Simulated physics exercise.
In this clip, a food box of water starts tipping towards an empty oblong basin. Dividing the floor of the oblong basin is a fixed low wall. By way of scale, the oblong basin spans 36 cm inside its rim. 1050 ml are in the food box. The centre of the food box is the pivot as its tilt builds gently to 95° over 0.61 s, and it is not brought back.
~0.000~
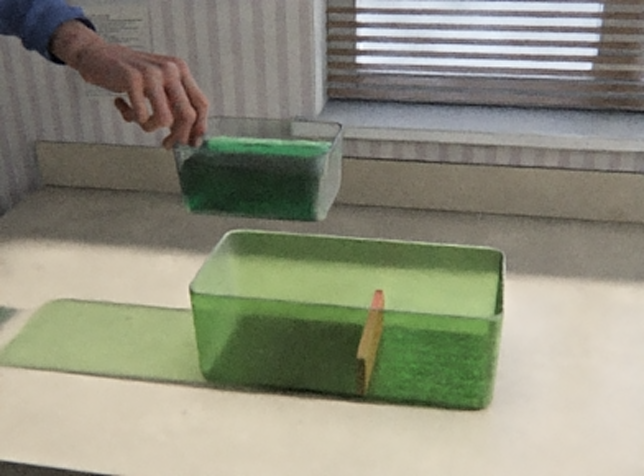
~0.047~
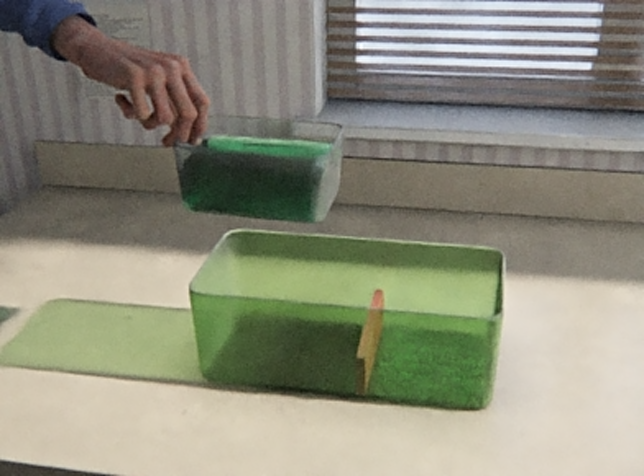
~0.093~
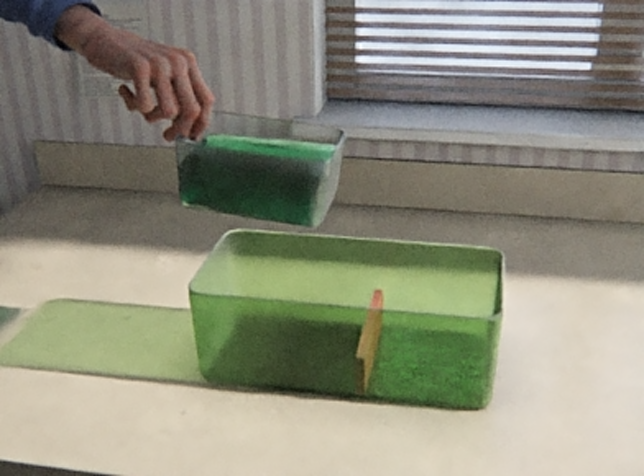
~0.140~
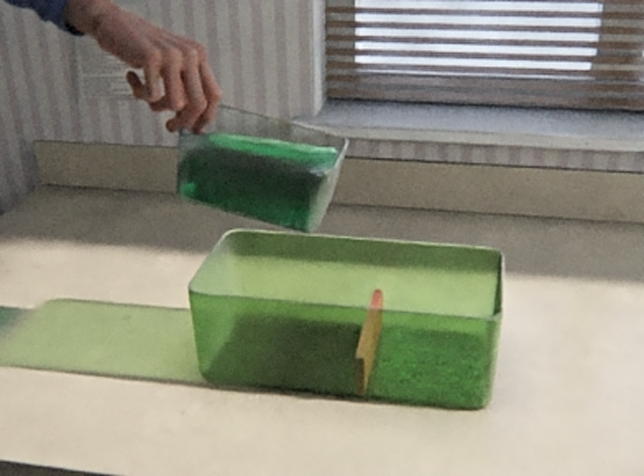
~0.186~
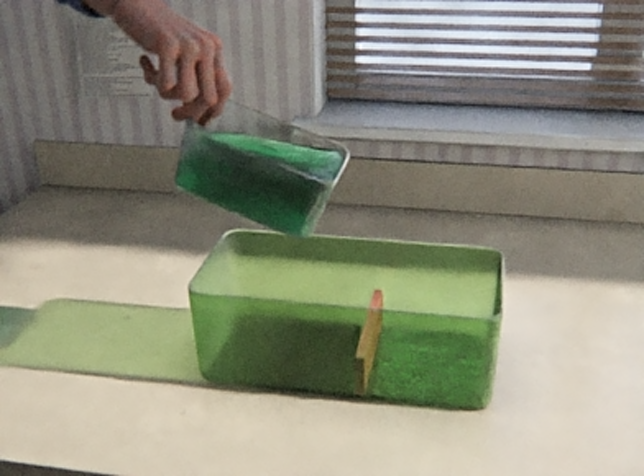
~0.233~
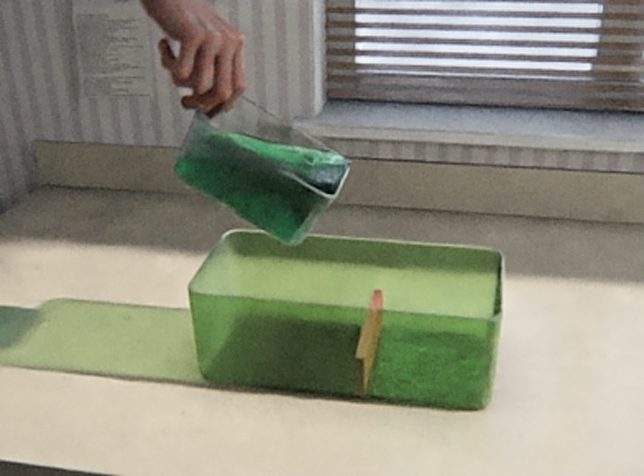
A clear food box of green water, held up by a hand over an oblong basin with an upright divider inside, was level at first, then tilted steadily down to the right.
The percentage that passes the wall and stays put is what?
It is about 54 per cent.
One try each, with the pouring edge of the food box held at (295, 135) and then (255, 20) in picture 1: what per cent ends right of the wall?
Around 10 per cent first, around 5 per cent next.
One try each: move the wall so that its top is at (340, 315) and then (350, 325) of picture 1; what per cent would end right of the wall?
80 then 70 %.
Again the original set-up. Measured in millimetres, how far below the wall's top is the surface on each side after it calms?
I'd say some 40 mm on the left and some 30 mm on the right.
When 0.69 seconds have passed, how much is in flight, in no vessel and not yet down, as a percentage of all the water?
Close to 6 per cent.
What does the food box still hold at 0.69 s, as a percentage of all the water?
Roughly 6 percent remains.
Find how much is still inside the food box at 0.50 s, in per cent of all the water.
26 %.
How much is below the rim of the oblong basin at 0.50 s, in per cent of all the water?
Near 36 in a hundred.
By 0.50 s the tilt is 87° and 26 per cent is still to pour, 4 is left of the wall and 32 right of it.
By 0.69 s the tilt is 95° and 6 per cent is still to pour, 28 is left of the wall and 59 right of it.
By 0.89 s the tilt is 95° and 2 per cent is still to pour, 38 is left of the wall and 55 right of it.
By 1.11 s the tilt is 95° and 0 per cent is still to pour, 42 is left of the wall and 54 right of it.
At rest 44 per cent lies left of the wall, 54 right of it and 2 outside.
